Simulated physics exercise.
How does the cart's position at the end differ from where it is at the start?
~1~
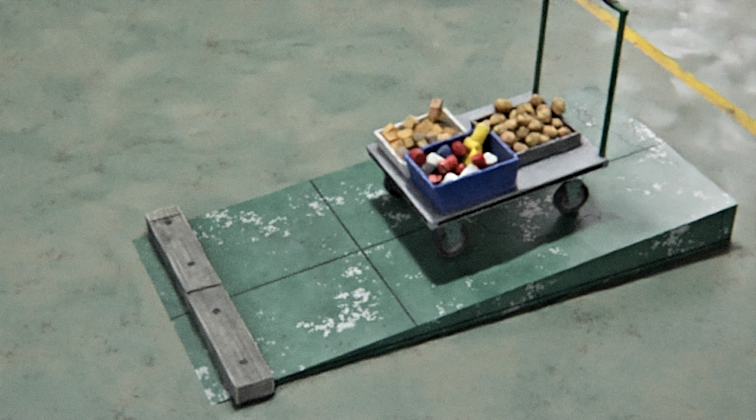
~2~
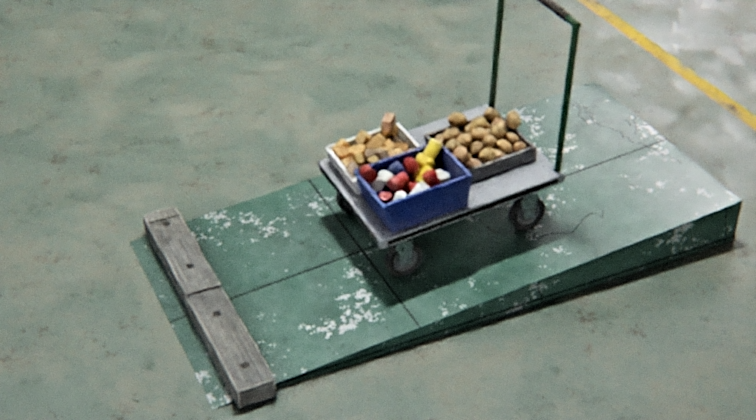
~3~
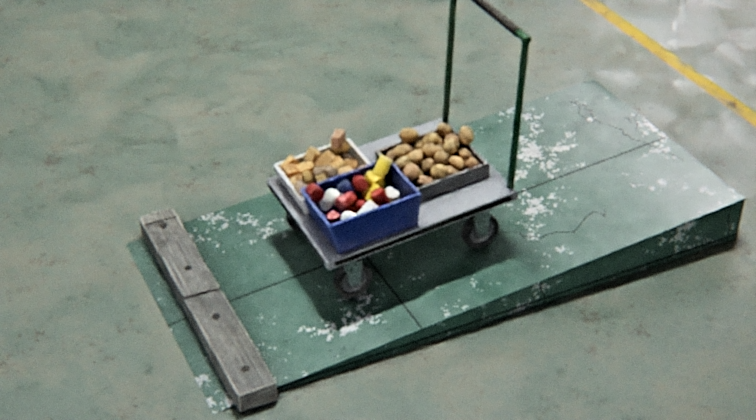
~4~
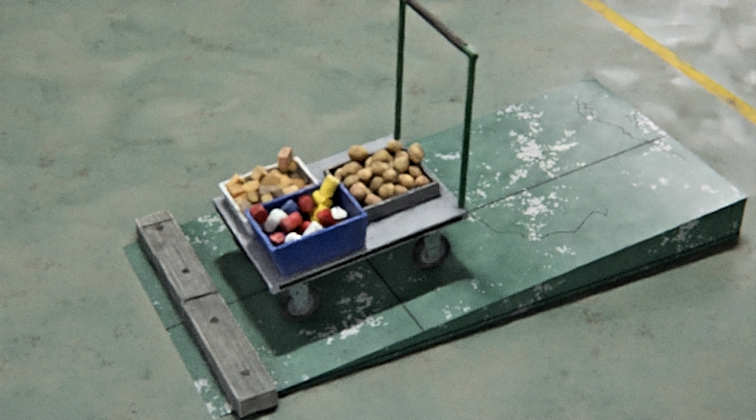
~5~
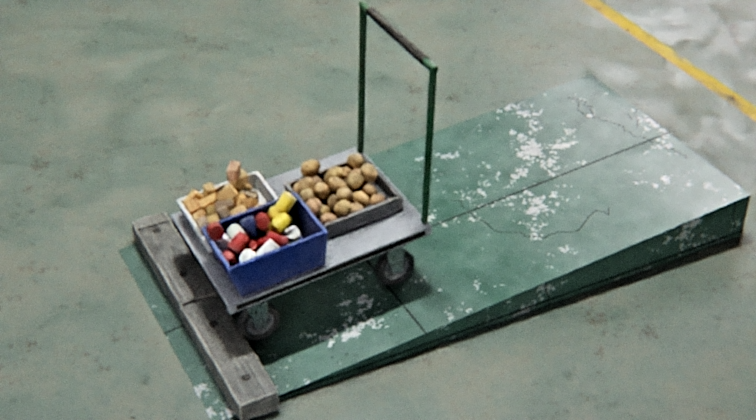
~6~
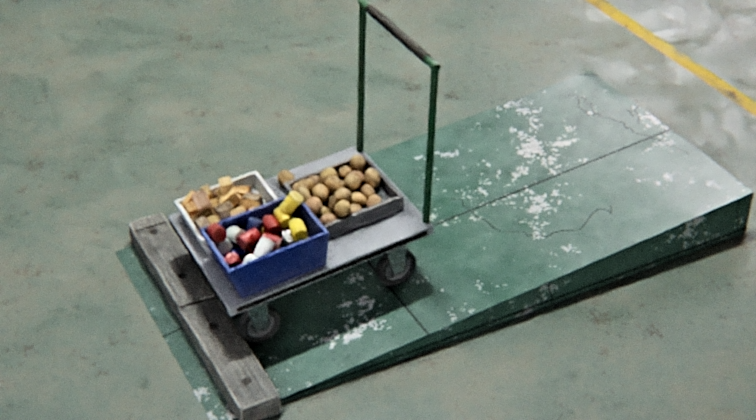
At the start the cart is on the ramp well to the right of the beam, and at the end it stands further left and lower down, up against the beam at the foot of the ramp.
